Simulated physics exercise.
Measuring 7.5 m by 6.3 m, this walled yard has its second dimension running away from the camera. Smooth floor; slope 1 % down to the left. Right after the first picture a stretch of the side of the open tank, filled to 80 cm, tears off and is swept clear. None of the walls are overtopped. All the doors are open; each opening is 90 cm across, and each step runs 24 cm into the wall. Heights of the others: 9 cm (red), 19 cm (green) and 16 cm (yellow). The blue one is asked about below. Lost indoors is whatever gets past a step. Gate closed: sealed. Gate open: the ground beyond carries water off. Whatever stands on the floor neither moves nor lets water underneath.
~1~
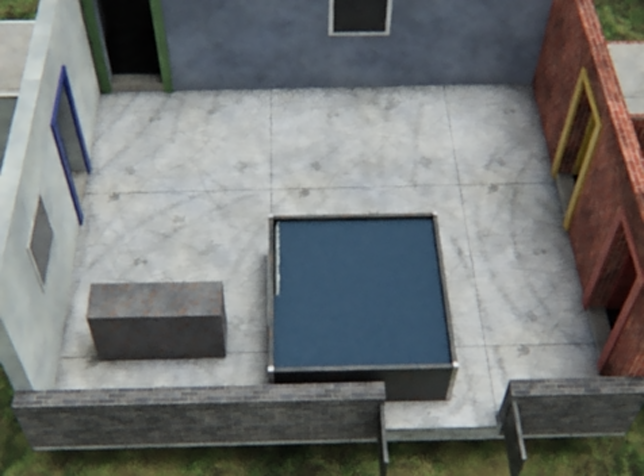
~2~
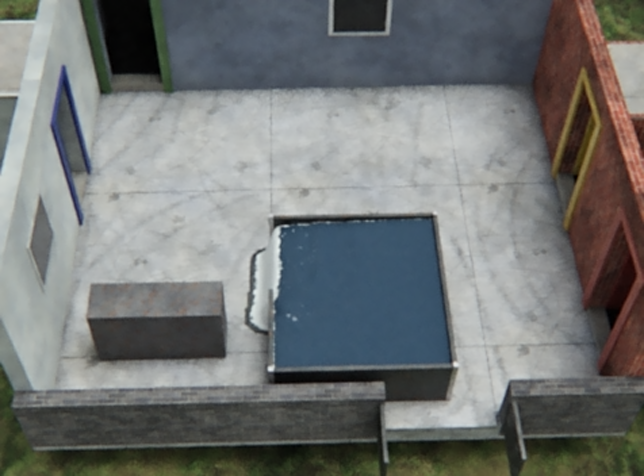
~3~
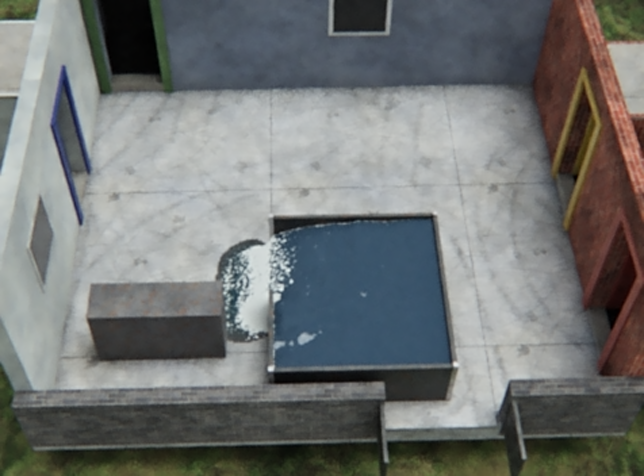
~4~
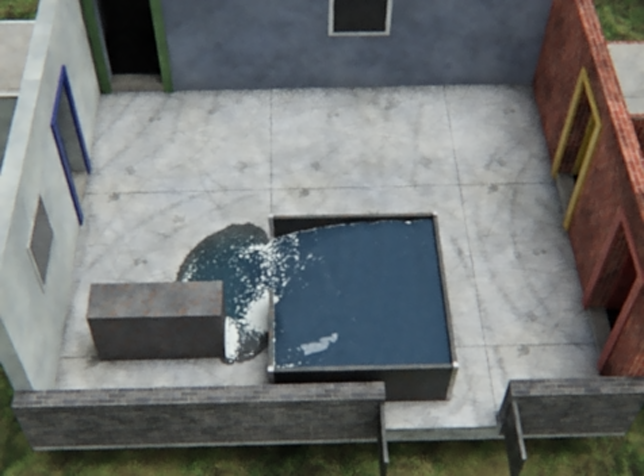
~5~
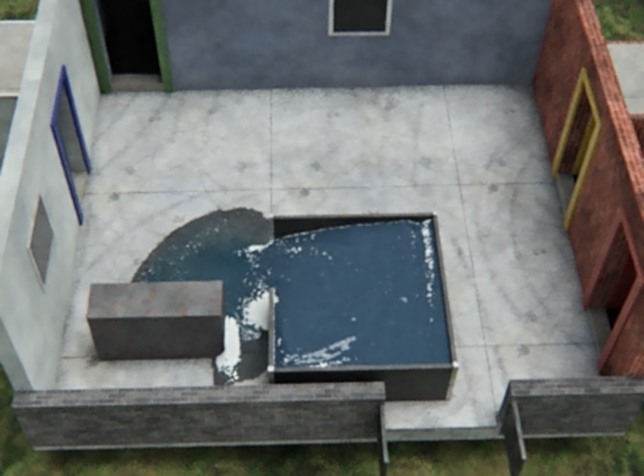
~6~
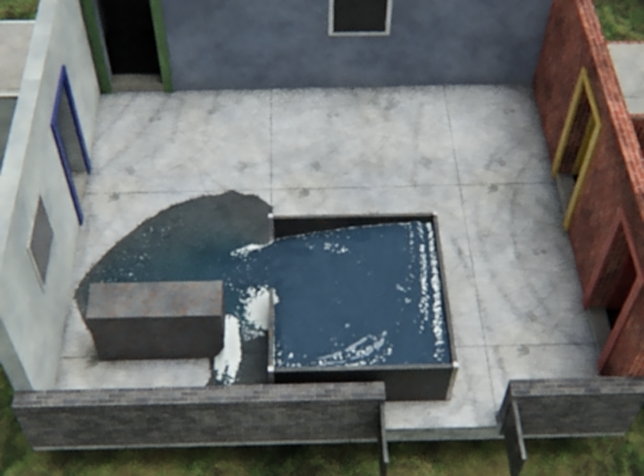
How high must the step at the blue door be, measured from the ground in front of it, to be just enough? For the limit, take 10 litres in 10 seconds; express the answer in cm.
About 28 cm.
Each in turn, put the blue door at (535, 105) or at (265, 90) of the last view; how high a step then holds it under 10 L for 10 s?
Around 11.0 and 9.5 cm respectively.
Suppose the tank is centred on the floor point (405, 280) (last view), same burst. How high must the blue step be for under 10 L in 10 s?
30 cm or thereabouts.
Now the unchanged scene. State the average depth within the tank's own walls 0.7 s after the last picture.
The mean depth is roughly 57 cm.
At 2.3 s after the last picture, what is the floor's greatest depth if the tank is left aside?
44 cm.
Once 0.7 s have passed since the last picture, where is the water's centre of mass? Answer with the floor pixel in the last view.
The water's centre is at about (294, 308).
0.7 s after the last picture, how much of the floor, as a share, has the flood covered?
Some 25 per cent is wet.
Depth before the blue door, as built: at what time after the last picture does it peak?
Roughly at 1.4 s.
Then, 0.7 s after the last picture water covers 25 % of the floor, deepest (50 cm) near (68, 309); 20 cm at the blue door, 2 litres in over its 9 cm step.
Then, 2.3 s after the last picture water covers 40 % of the floor, deepest (44 cm) near (100, 99); 21 cm at the blue door, 120 litres in over its 9 cm step.
Then, 9.3 s after the last picture water covers 95 % of the floor, deepest (16 cm) near (99, 107); 15 cm at the blue door, 271 litres in over its 9 cm step.
At the blue door as built, the water peaked near 26 cm, 1.3 s after the last picture.
With a step of 23.5 cm, 27 litres would have come in within the 10 s; with 31.5 cm, 2 litres. So under 10 litres takes about 28 cm.
